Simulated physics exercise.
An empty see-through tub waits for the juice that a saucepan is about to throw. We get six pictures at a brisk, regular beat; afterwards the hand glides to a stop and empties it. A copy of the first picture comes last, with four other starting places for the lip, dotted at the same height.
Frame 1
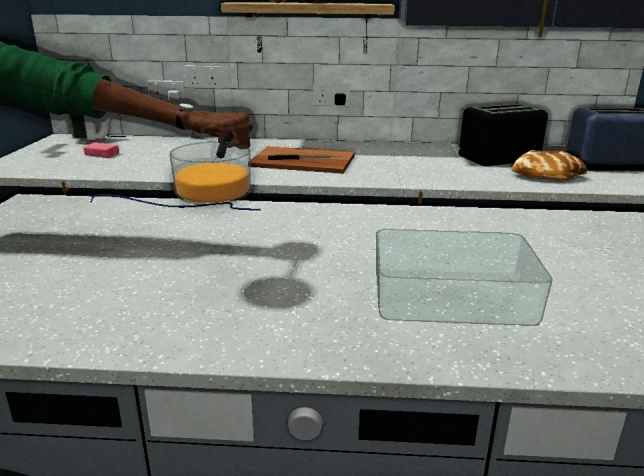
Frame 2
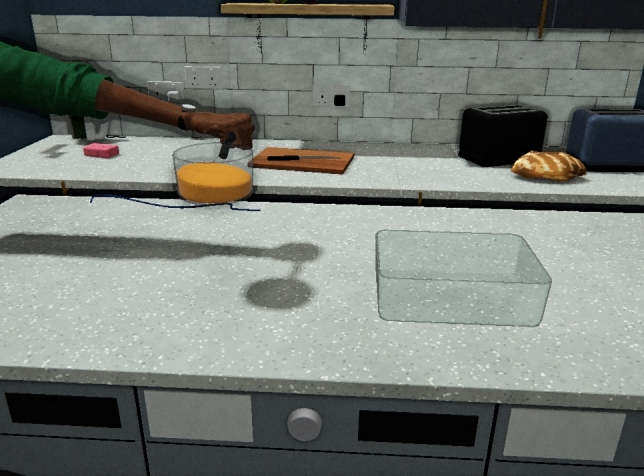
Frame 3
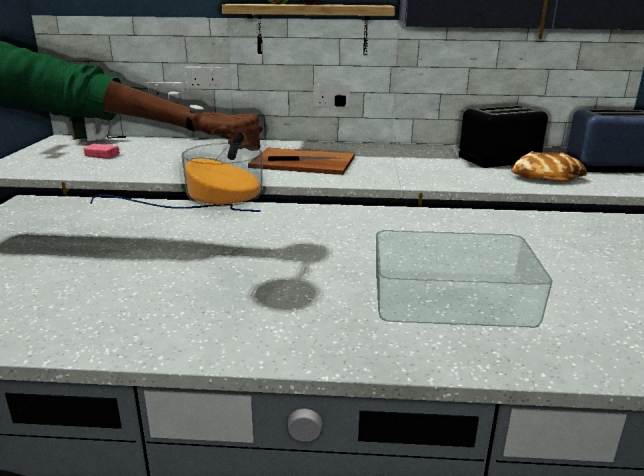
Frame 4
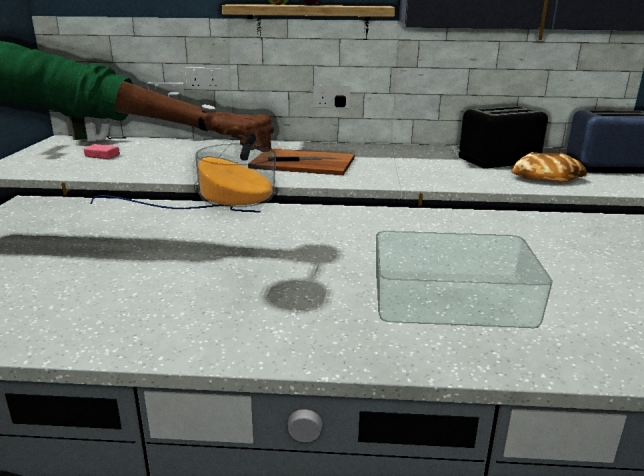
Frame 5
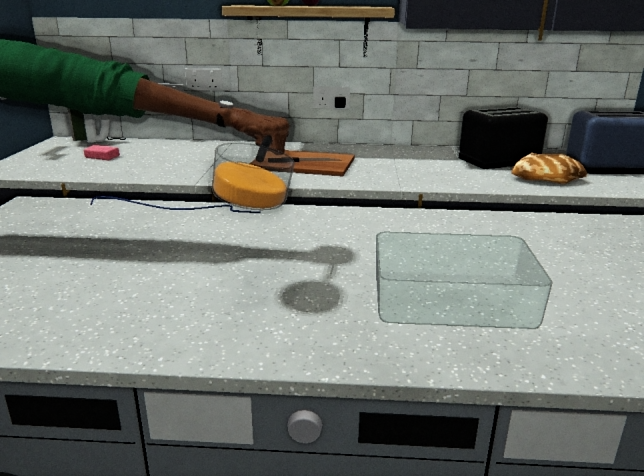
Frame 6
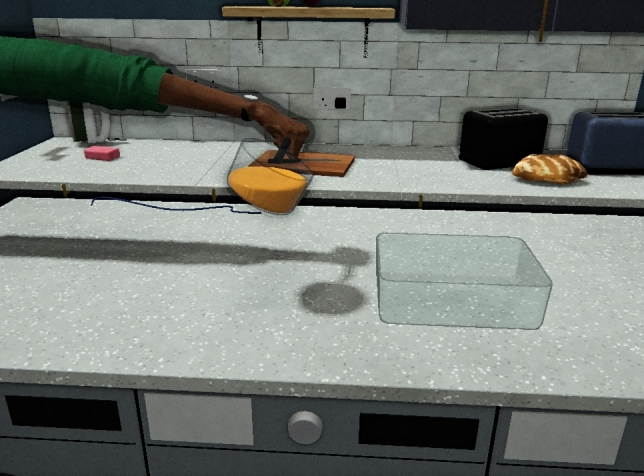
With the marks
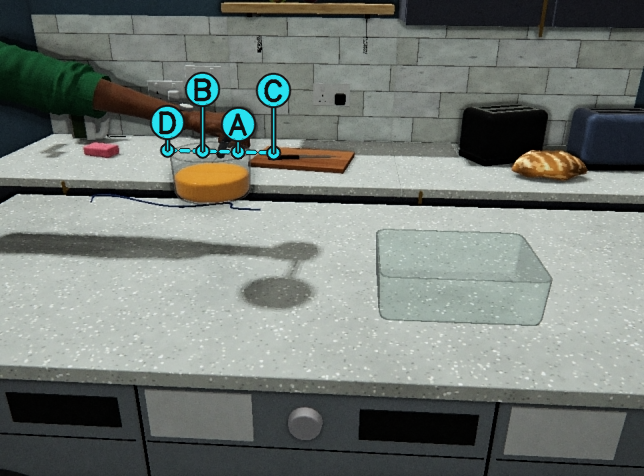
An arm in a green sleeve grips a clear round container of orange liquid above a pale speckled kitchen counter, seen from the front and slightly above by a still camera. An empty see-through tub sits at right, with a pink sponge, wooden board, bread and dark toasters behind. The hand carries the container rightward, slowly at first, then tilts it right as the liquid slants inside and shadows slide along.
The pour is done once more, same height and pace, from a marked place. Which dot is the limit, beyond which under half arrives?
It is C.
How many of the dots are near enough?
One.
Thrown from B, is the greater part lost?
Yes.
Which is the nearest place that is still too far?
The answer is A.
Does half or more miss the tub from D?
Yes, it does.
On the marked copy, A at (238, 152); B at (202, 151); C at (273, 152); D at (167, 150).
If A is chosen, about 23 % lands in the tub, 74 % falls short and 3 % goes beside or beyond.
If B is chosen, about 0 % lands in the tub, 99 % falls short.
If C is chosen, about 67 % lands in the tub, 25 % falls short and 8 % goes beside or beyond.
If D is chosen, about 0 % lands in the tub, 100 % falls short.
